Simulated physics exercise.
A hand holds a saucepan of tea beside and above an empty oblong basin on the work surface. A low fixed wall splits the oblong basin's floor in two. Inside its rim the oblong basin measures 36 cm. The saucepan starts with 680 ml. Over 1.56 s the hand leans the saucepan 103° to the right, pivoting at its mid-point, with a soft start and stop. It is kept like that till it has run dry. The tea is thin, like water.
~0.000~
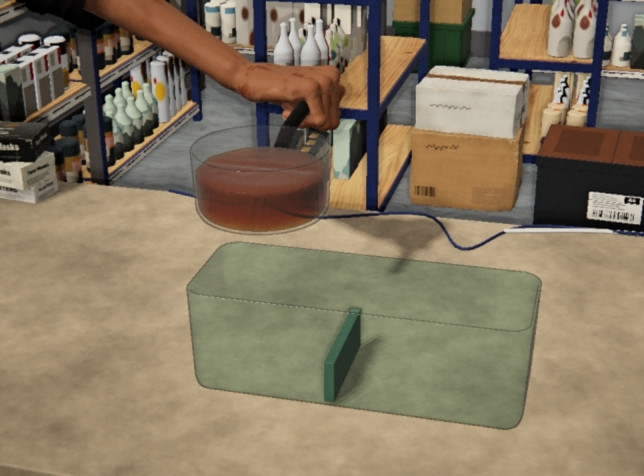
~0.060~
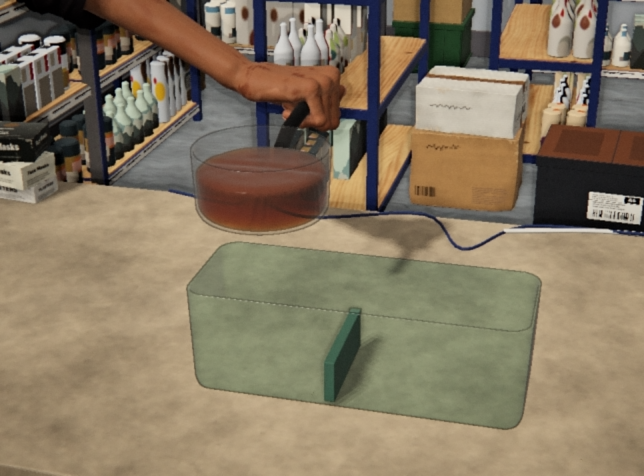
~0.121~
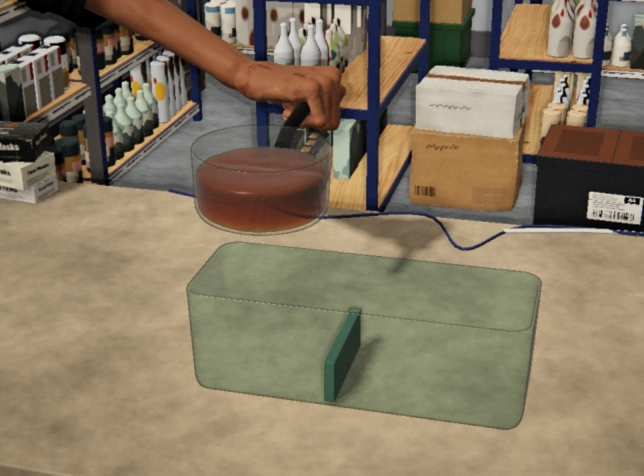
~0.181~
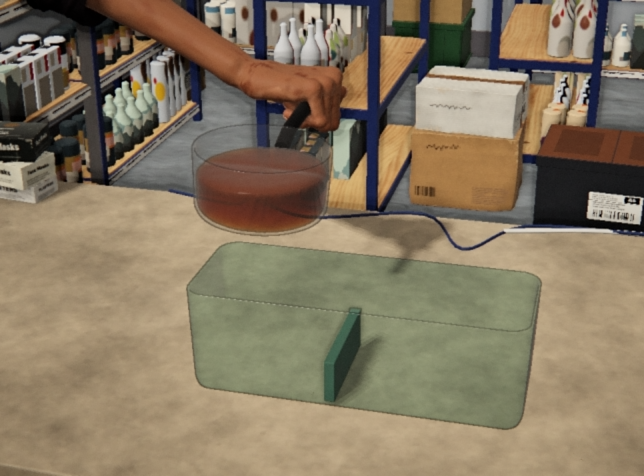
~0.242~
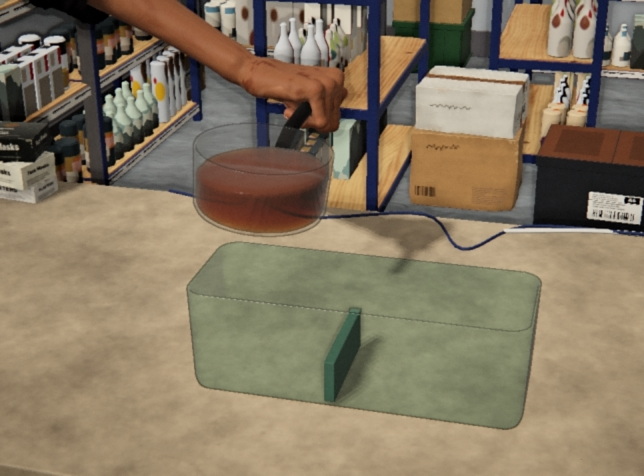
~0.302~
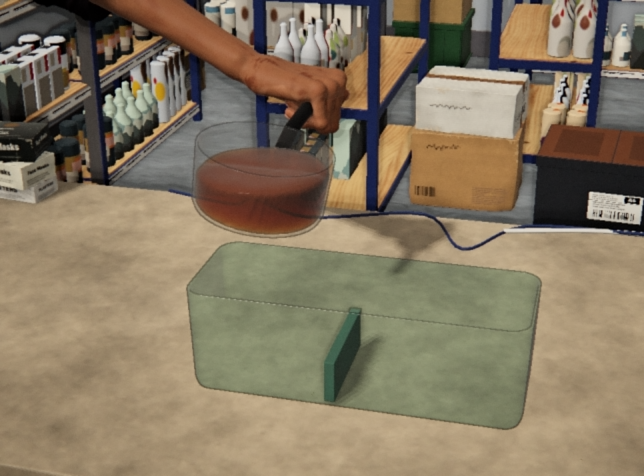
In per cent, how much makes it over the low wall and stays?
About 82 per cent.
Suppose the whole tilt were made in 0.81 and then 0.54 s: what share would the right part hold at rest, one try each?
First 75, then 65 per cent.
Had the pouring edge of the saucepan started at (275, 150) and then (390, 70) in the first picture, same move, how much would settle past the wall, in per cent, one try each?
In turn about 25 and 95 per cent.
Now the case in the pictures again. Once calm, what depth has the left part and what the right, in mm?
Left about 6 mm, right about 24 mm.
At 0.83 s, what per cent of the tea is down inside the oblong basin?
Near 10 in a hundred.
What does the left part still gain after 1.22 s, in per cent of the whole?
About 12 per cent.
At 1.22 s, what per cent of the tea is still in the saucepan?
About 14 per cent.
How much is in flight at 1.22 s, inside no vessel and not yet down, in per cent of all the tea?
Some 7 per cent.
After 0.83 s the tilt is 57° and 68 per cent is still to pour, 0 is left of the wall and 10 right of it.
After 1.22 s the tilt is 91° and 14 per cent is still to pour, 5 is left of the wall and 74 right of it.
After 1.62 s the tilt is 103° and 1 per cent is still to pour, 16 is left of the wall and 82 right of it.
After 2.06 s the tilt is 103° and 0 per cent is still to pour, 17 is left of the wall and 82 right of it.
In the end 17 per cent lies left of the wall, 82 right of it and 0 outside.
